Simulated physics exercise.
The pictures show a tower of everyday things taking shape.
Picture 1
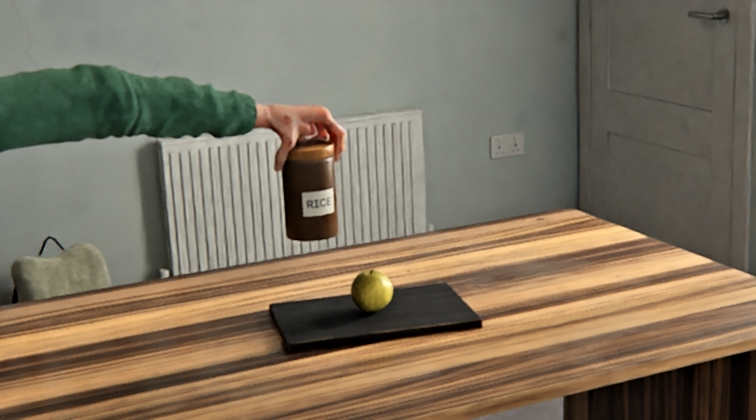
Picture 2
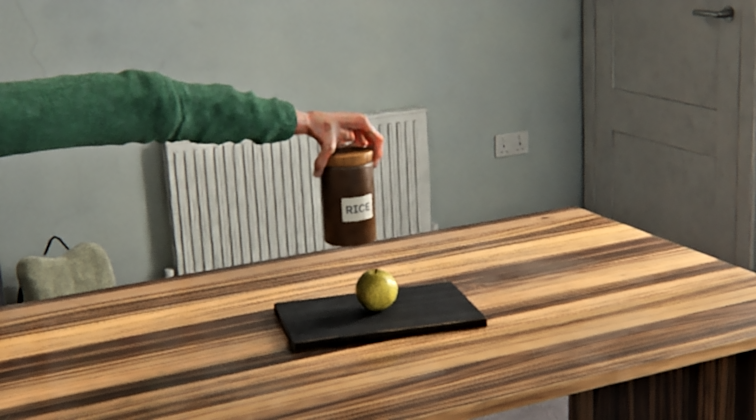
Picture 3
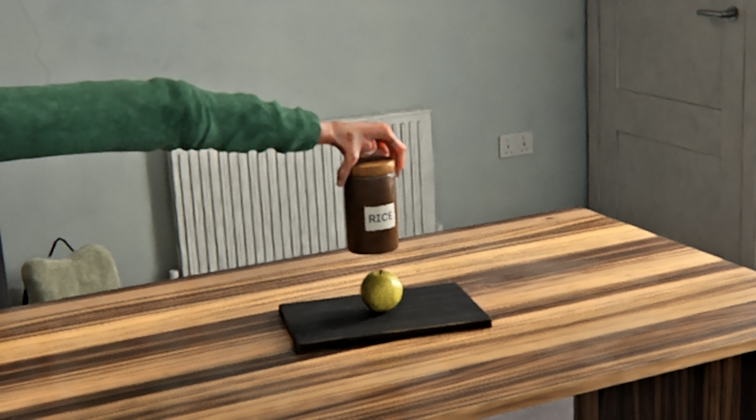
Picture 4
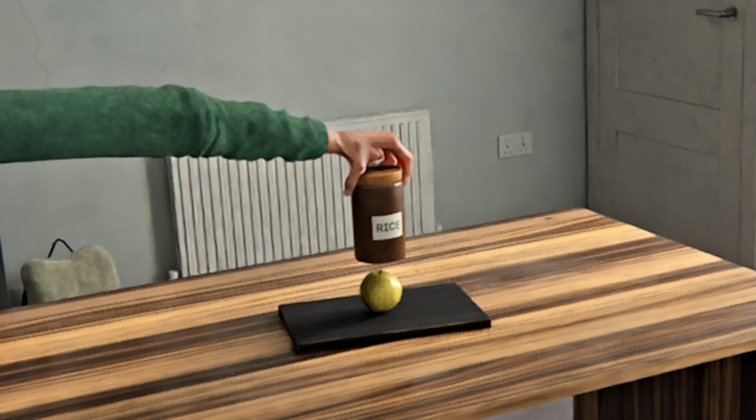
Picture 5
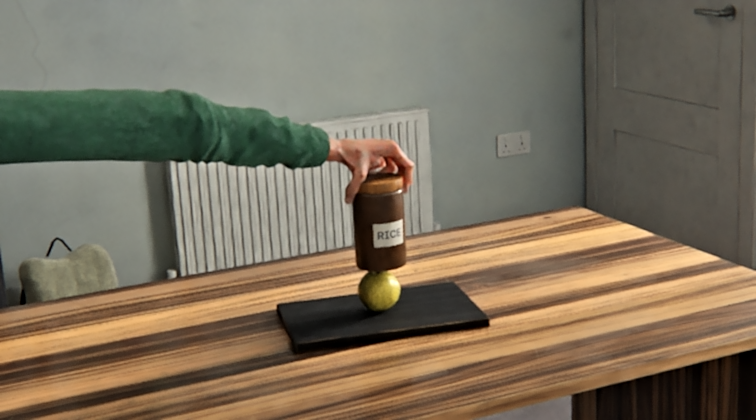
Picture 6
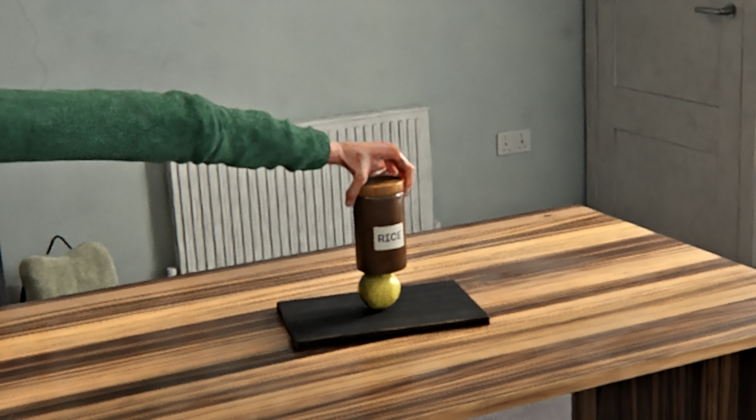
A hand in a green sleeve carried a brown rice jar to the right over a striped wooden table, then lowered it onto a yellow apple on a black board and kept hold of it.
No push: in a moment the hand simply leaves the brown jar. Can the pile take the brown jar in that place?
Doesn't stay together.
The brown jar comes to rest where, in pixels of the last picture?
Look near (444, 272) in the final picture.
Then, 0.40 s after the last picture, brown jar tipped 34° from how it was near (399, 227).
Then, 0.50 s after the last picture, brown jar now fallen.
Then, 0.60 s after the last picture, things are still on the move.
At rest, fallen, brown jar; the other 2 in place. Seen from the same camera at the end, brown jar near (444, 272). The pile gives way.
